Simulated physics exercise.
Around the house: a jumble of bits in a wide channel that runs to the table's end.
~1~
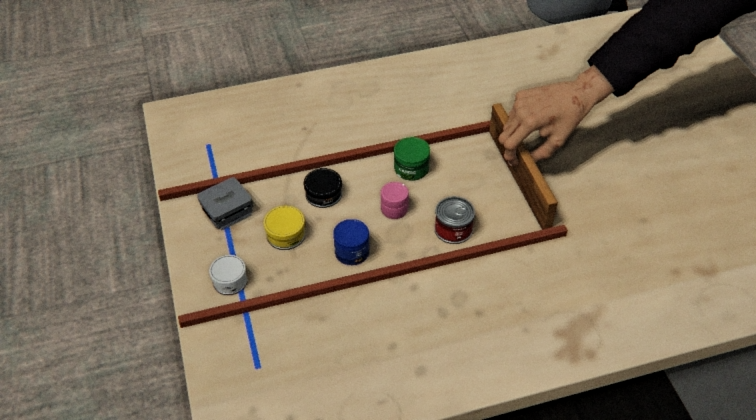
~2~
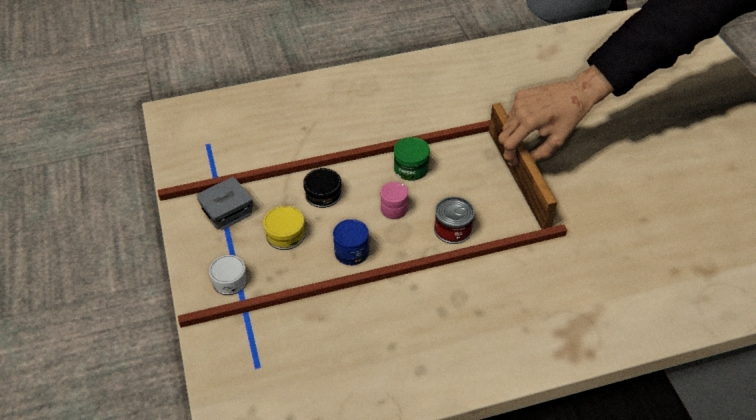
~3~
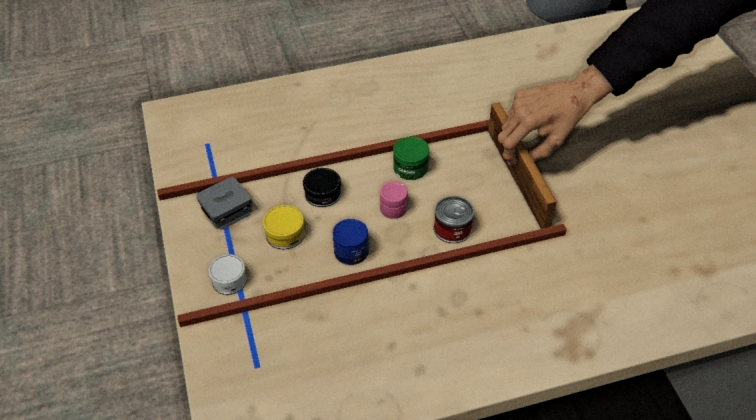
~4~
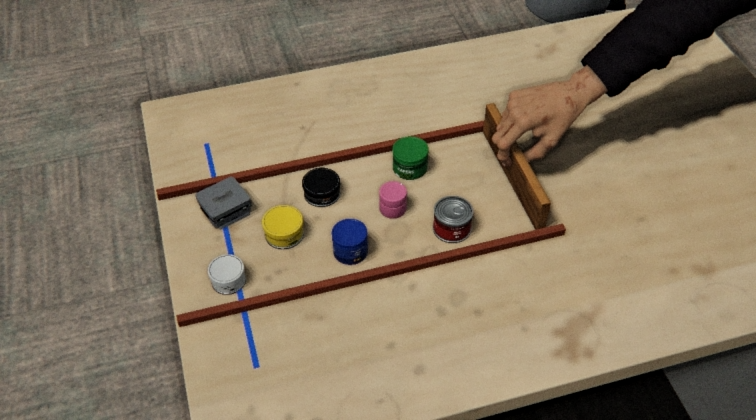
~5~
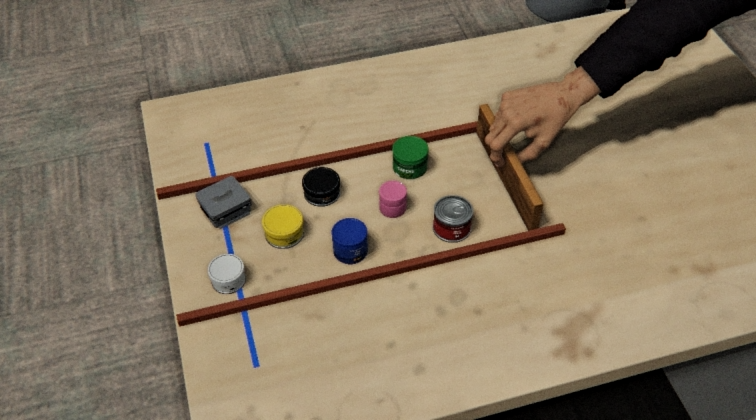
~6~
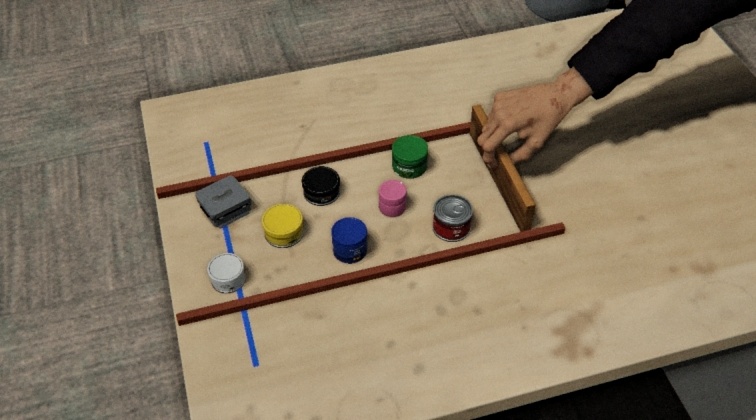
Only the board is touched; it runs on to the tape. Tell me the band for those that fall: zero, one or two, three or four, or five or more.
The number that fall off is one or two.
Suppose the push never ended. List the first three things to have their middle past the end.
Earliest first: The white pot, then the grey case, then the blue tub.
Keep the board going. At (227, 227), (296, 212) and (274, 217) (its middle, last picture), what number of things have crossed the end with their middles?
Place by place, 2, 0 and 0.
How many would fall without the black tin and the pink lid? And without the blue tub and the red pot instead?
It would be 1 and 1.
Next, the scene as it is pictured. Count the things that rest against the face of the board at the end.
3 of them.
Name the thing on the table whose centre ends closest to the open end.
The grey case.
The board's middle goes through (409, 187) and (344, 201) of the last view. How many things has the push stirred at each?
2 and 5.
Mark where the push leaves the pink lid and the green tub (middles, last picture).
About (215, 246), and the other about (201, 203).
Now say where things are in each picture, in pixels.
White pot (229, 275); grey case (226, 205); yellow tin (285, 228); board (521, 165); tape (230, 244), in the first frame.
Grey case (226, 205); green tub (412, 159), in the second frame.
Yellow tin (284, 227); blue tub (351, 242), in the third frame.
White pot (227, 275); board (514, 165), in the fourth frame.
Grey case (224, 204); pink lid (393, 200), in the fifth frame.
White pot (227, 273); grey case (224, 203); yellow tin (283, 226); board (500, 167); tape (228, 242), in the sixth frame.
Early on, none off yet; white pot at rest near (227, 273); grey case at rest near (224, 203); yellow tin at rest near (283, 226).
A while later, none off yet; white pot at rest near (227, 273); grey case moving near (218, 204); yellow tin moving near (277, 229).
Finally, the number that fall off is one or two; lost, white pot.
